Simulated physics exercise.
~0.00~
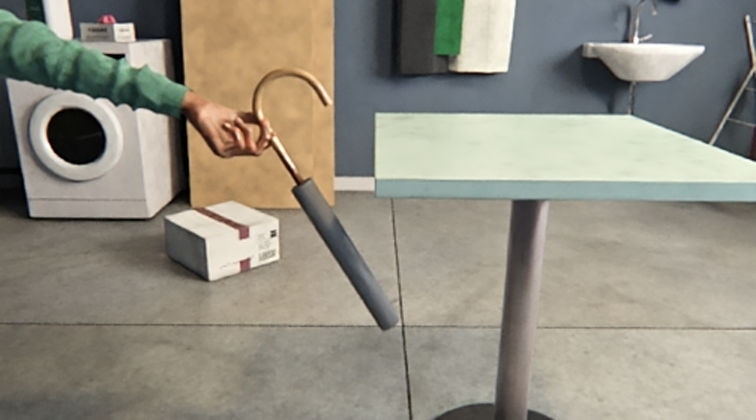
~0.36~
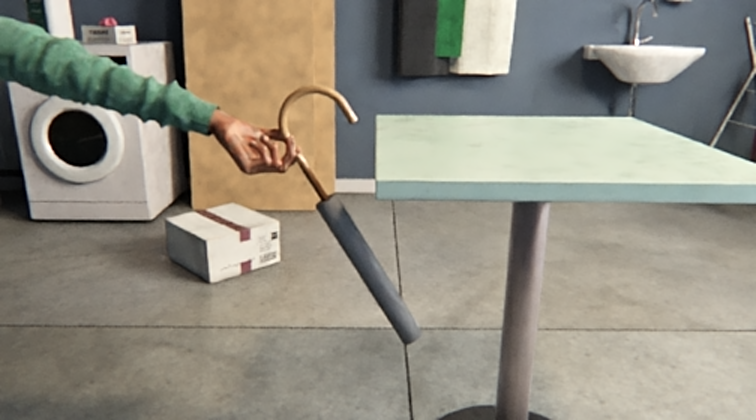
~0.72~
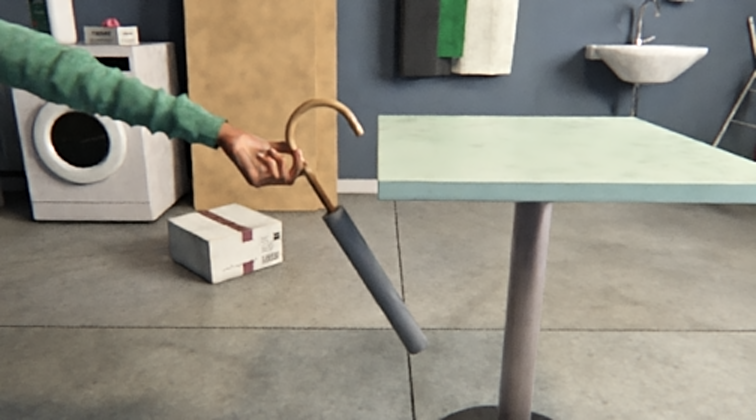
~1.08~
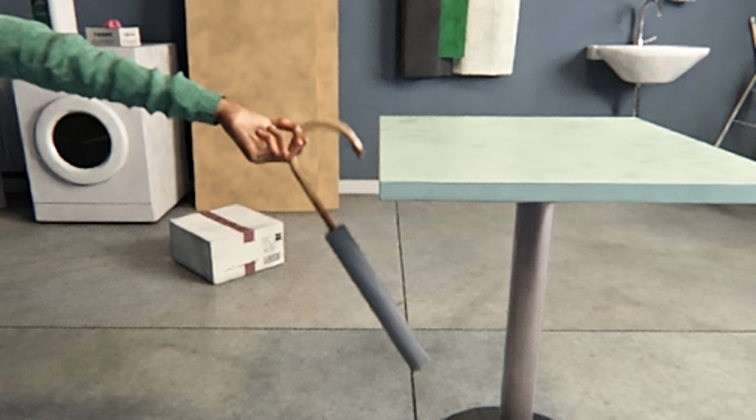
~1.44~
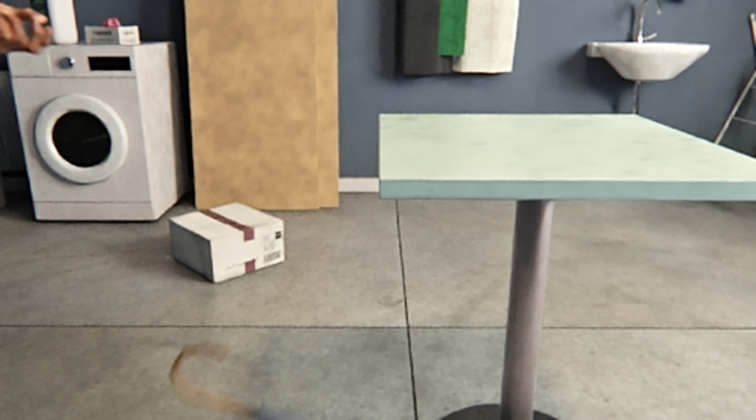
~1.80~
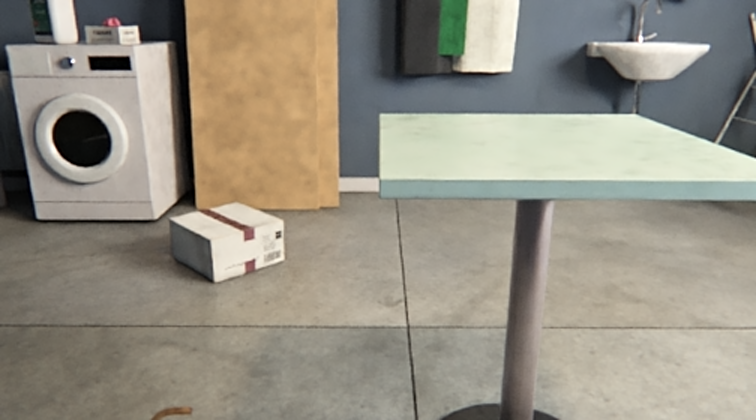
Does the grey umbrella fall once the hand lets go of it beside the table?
Yes, it does not stay hooked on the table edge. It drops down and to the left until only part of its curved handle shows low in view.
Hand in a green sleeve moving a grey umbrella towards a pale green table, then letting go as it drops to the floor.
